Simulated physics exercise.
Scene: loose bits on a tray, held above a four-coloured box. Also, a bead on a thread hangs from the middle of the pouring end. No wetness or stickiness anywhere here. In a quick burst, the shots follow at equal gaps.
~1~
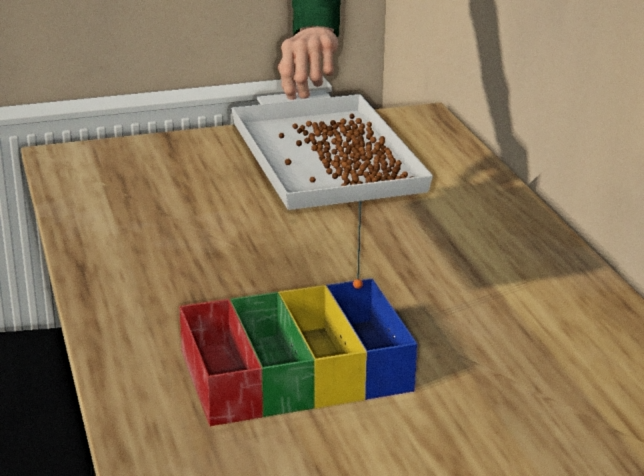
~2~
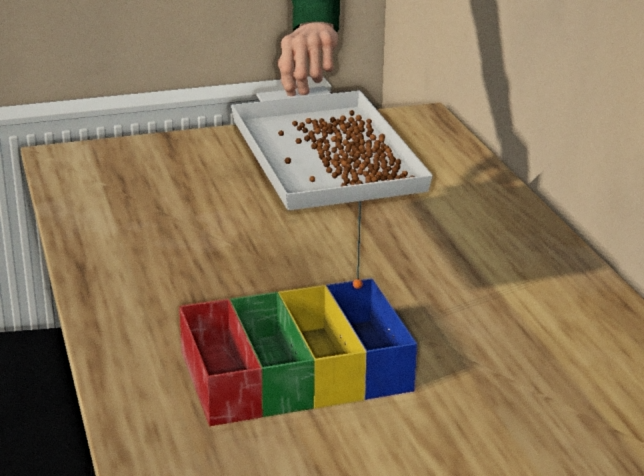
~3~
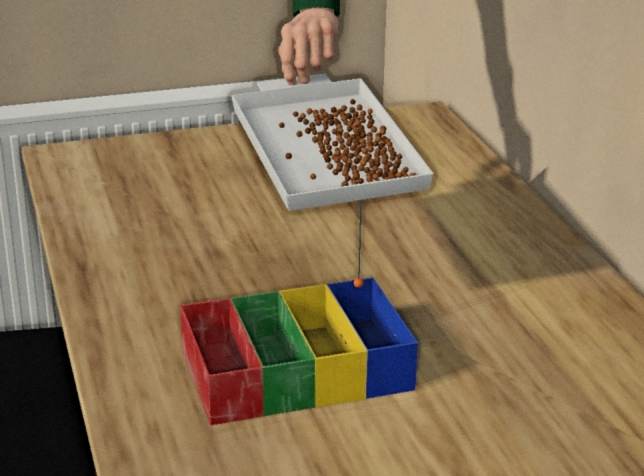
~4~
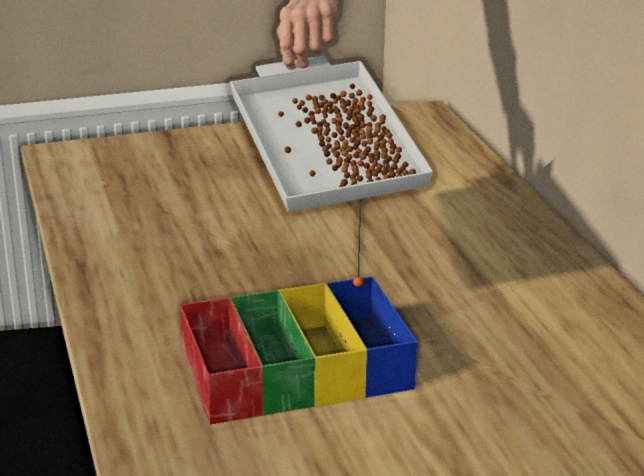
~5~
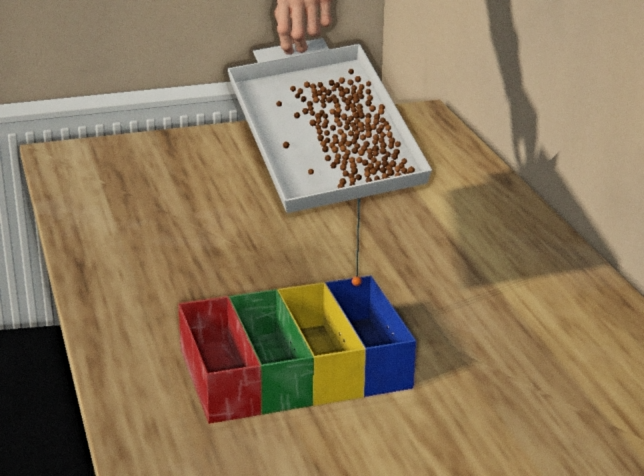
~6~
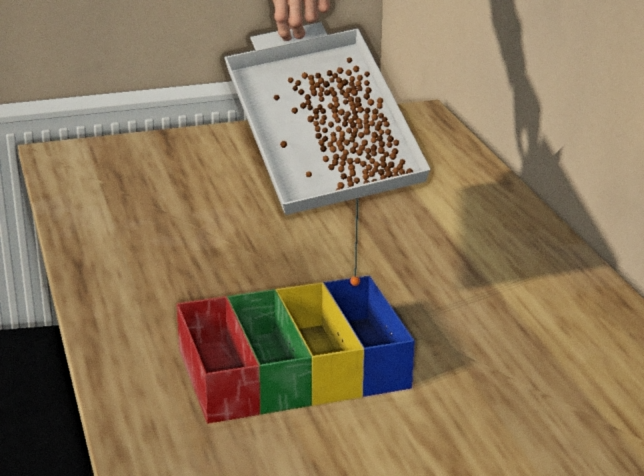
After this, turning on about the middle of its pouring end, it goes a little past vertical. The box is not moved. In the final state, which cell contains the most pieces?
The yellow one contains the most.
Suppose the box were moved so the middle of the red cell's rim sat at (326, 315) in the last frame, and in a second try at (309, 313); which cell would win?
First try: Red. Second try: The red one.
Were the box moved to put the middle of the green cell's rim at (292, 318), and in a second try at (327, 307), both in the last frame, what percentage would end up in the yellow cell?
About 30 per cent, then about 0 per cent.
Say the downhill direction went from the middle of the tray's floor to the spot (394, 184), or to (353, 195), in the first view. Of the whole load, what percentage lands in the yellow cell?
About 0 and 40 per cent.
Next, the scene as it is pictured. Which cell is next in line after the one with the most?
I'd say the green one.
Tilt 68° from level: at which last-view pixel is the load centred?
Mark it at roughly (321, 188) in the final frame.
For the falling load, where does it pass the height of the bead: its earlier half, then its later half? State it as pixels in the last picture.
(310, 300), then (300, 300).
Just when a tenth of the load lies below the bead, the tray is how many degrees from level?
At roughly 80°.
Soon after the last picture, tray tipped steeply; nearly all on the tray; a stray few in the green cell; a stray few in the yellow cell; a small part falling or outside the box.
A little later, tray tipped past a quarter turn; about a quarter on the tray; about a quarter in the yellow cell; a small part in the green cell; a stray few in the blue cell; a stray few in the red cell; about a third falling or outside the box.
Later still, tray tipped past a quarter turn; about two thirds in the yellow cell; about a quarter in the green cell; a small part in the blue cell; a stray few in the red cell; a stray few falling or outside the box.
At rest, tray tipped past a quarter turn; about two thirds in the yellow cell; about a quarter in the green cell; a small part in the blue cell; a stray few in the red cell; a stray few outside the box.
